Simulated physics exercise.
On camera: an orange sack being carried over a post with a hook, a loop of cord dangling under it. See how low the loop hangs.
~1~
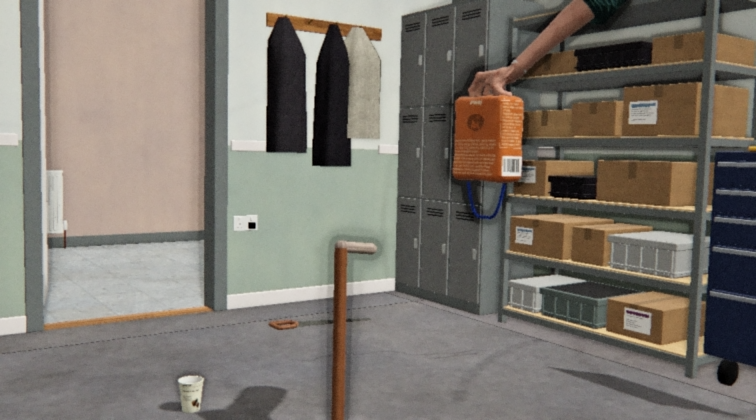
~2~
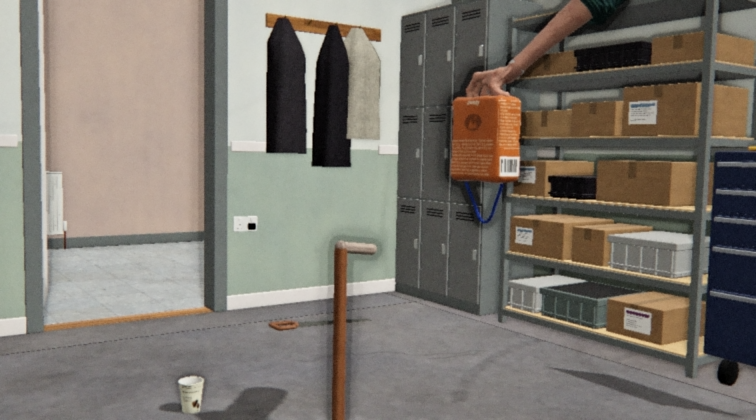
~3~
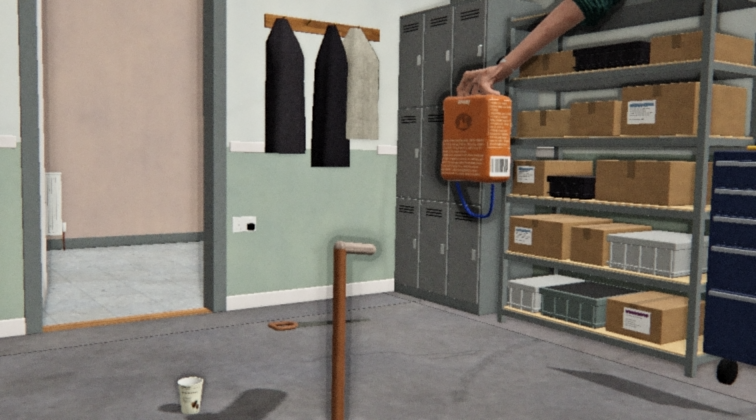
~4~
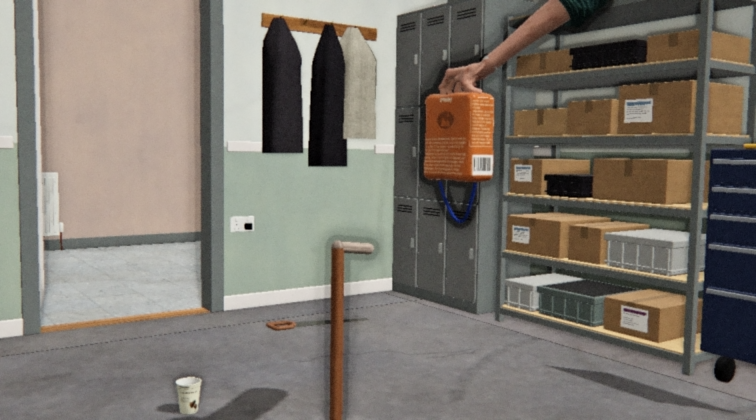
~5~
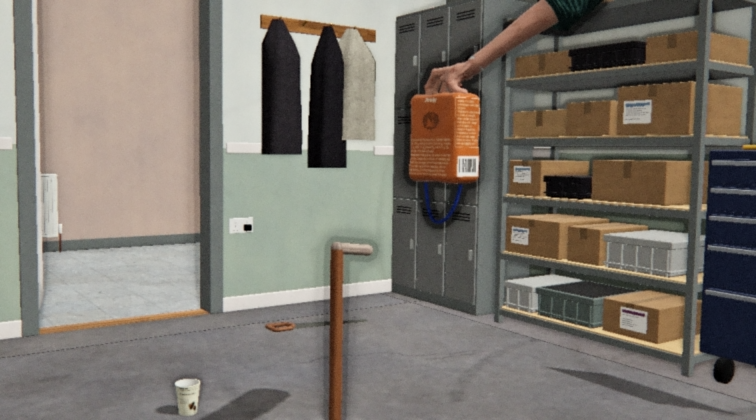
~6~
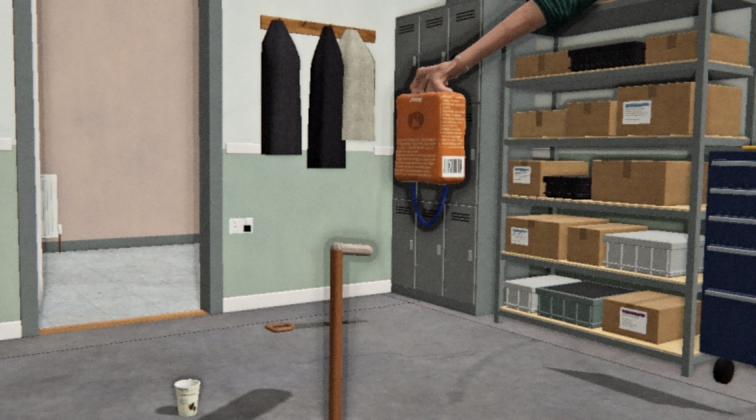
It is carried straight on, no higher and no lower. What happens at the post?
Outcome: The orange sack goes by freely.
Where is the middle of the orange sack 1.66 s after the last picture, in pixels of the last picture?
Near (225, 131).
Then, 0.38 s on from there, sack nearing the post near (389, 137).
Then, 1.00 s on from there, sack over the post near (316, 134).
Then, 1.66 s on from there, sack past the post near (225, 131).
In the end, sack past the post near (204, 131). The orange sack comes away clean.
